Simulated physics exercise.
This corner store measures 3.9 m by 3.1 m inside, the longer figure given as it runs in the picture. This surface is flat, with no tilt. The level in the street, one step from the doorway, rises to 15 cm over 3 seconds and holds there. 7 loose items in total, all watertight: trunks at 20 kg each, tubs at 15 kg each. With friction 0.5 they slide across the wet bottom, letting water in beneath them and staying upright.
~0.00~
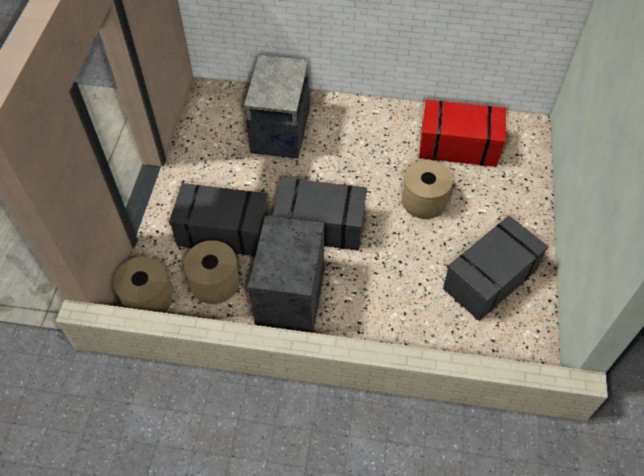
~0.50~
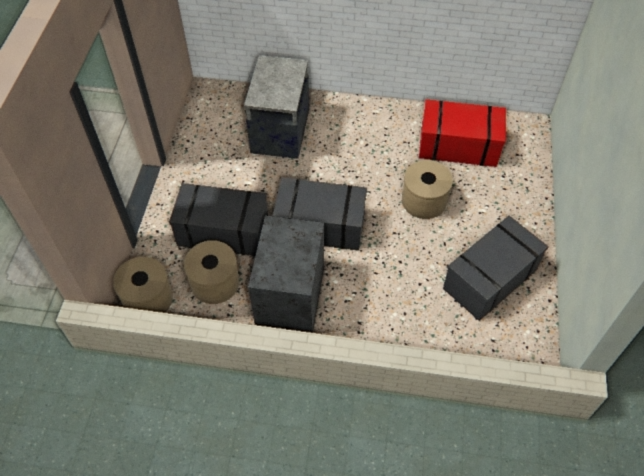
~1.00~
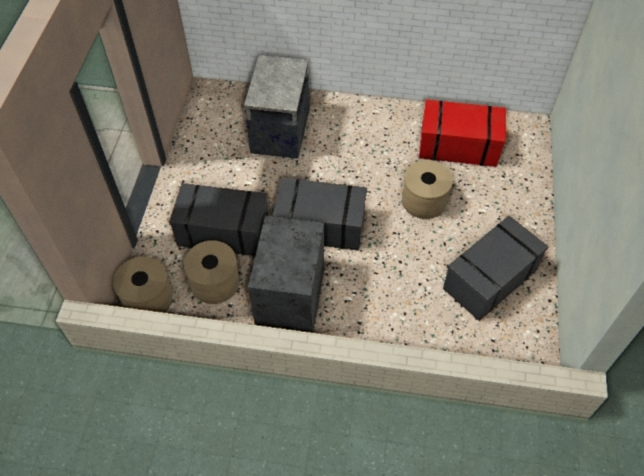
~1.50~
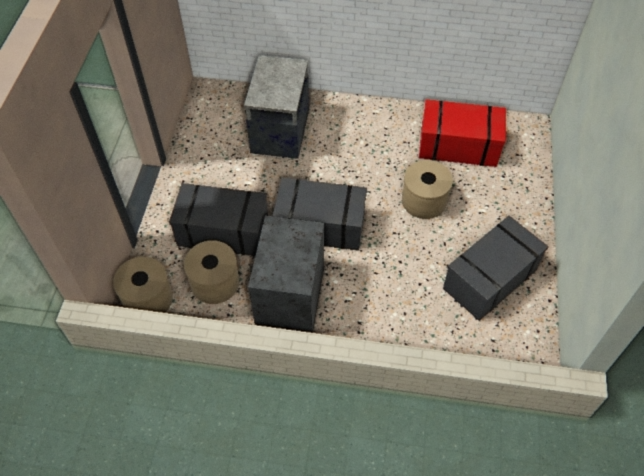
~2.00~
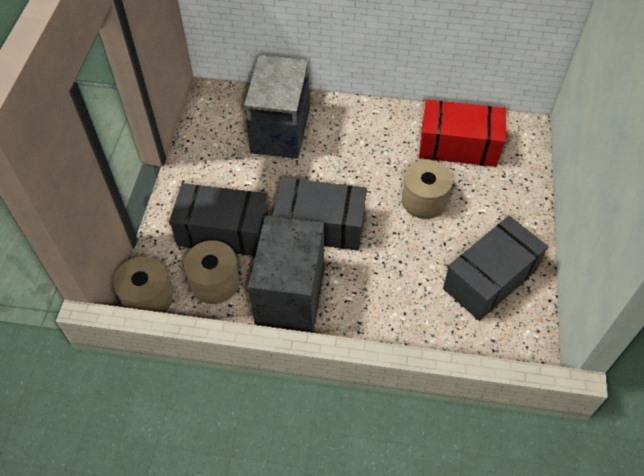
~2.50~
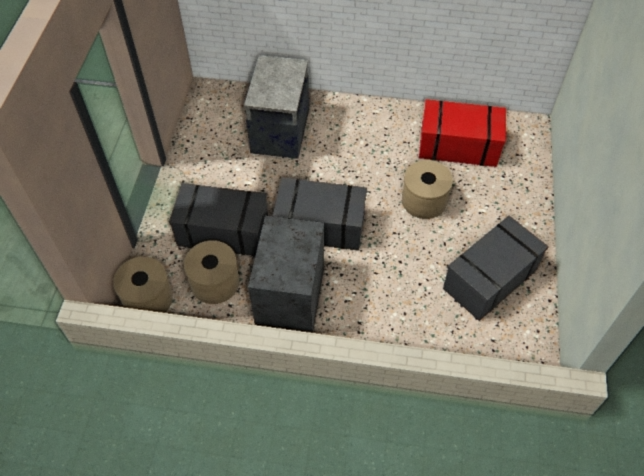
Greenish water spreads over the grey paving outside and reaches the doorway while the trunks stay still.
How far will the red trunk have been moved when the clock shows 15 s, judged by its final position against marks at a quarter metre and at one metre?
The red trunk will have moved between a quarter metre and one metre.
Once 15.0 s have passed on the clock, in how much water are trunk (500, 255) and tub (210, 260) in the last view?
Some 12 cm at the first, some 8 cm at the second.
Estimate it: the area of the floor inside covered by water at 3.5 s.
Roughly 2.0 m2.
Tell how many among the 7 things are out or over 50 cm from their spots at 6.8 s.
Answer: 0.
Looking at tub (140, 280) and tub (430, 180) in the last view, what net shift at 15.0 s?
In turn: 0 cm, 30 cm.
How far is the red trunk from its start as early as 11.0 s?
Displacement near 20 cm.
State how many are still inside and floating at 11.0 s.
It comes to 4.
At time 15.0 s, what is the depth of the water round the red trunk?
11 cm or so.
After 3.5 s the red trunk is near (465, 120), 0.0 m from its start, aground; 0 afloat.
After 6.8 s the red trunk is near (465, 120), 0.0 m from its start, aground; 0 afloat.
After 11.0 s the red trunk is near (470, 108), 0.2 m from its start, afloat; 4 afloat.
After 15.0 s the red trunk is near (507, 115), 0.4 m from its start, afloat; 5 afloat.
